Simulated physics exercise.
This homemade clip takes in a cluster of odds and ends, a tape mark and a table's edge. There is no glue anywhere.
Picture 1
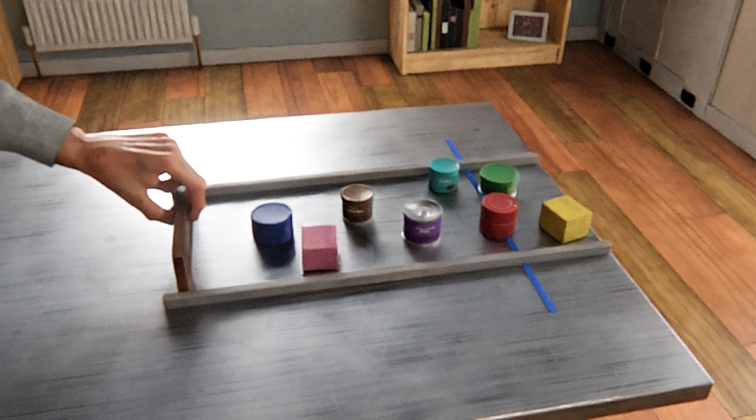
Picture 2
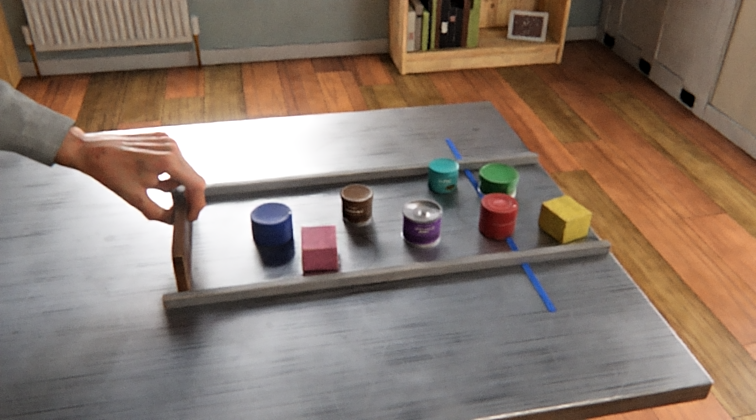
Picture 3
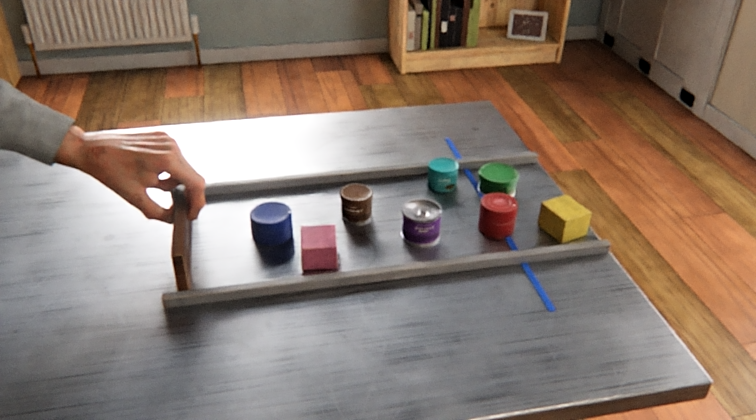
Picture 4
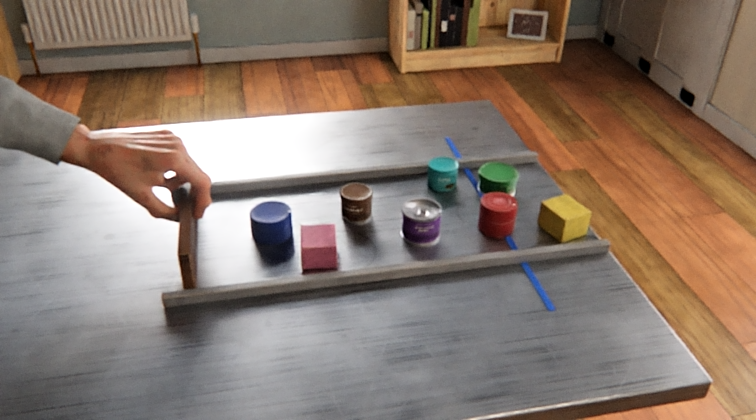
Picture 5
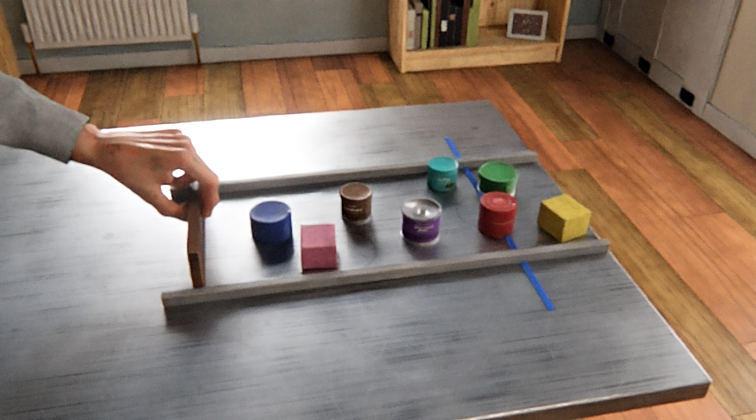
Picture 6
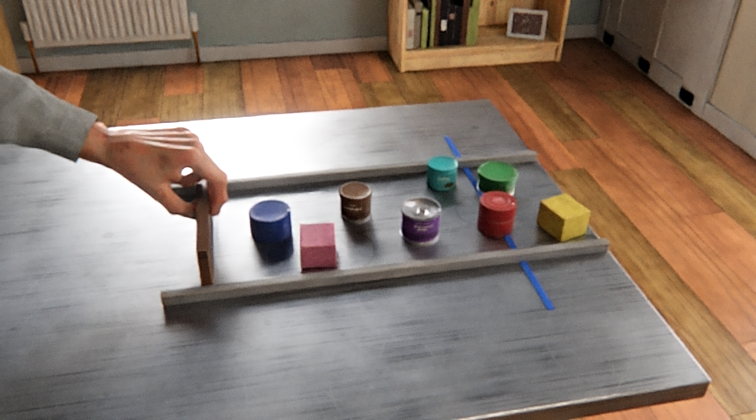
In the video, a hand holds an upright board between two rails on a table and slides it slightly right toward a blue tub and pink block, while the colourful containers and blocks near the blue tape stay practically still.
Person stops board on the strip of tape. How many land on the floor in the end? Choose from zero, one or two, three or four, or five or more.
In the end, one or two land there.
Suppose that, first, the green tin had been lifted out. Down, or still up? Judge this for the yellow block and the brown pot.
The yellow block ends up below while the brown pot stays up top.
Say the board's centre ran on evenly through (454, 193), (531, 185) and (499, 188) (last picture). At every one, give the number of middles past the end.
Respectively, 0, 4 and 2.
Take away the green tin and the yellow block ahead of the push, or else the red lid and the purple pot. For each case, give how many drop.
0 and 0.
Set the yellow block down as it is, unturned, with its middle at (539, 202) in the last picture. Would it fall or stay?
Here the yellow block sits tight.
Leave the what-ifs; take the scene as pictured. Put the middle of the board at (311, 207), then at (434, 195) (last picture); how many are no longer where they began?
The counts are 3 and 7.
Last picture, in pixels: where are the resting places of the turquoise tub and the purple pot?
Final centres, first then second: (484, 165), (548, 205).
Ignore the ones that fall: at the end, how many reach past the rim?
The tally is 1.
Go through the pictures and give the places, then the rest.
The first picture shows yellow block (565, 219); green tin (498, 182); red lid (499, 216); board (184, 224); tape (491, 210).
The second picture shows green tin (498, 181); pink block (319, 248).
The third picture shows red lid (498, 216); turquoise tub (443, 175).
The fourth picture shows yellow block (564, 218); board (188, 221).
The fifth picture shows green tin (497, 180); purple pot (421, 221).
The sixth picture shows yellow block (563, 217); green tin (497, 179); red lid (497, 214); board (205, 218); tape (490, 208).
Soon after, none off yet; yellow block at rest near (563, 217); green tin at rest near (497, 179); red lid at rest near (497, 214).
Then, none off yet; yellow block moving near (575, 217); green tin at rest near (497, 179); red lid moved about its own width near (536, 210).
By the end, the number that fall off is one or two; fallen, yellow block.
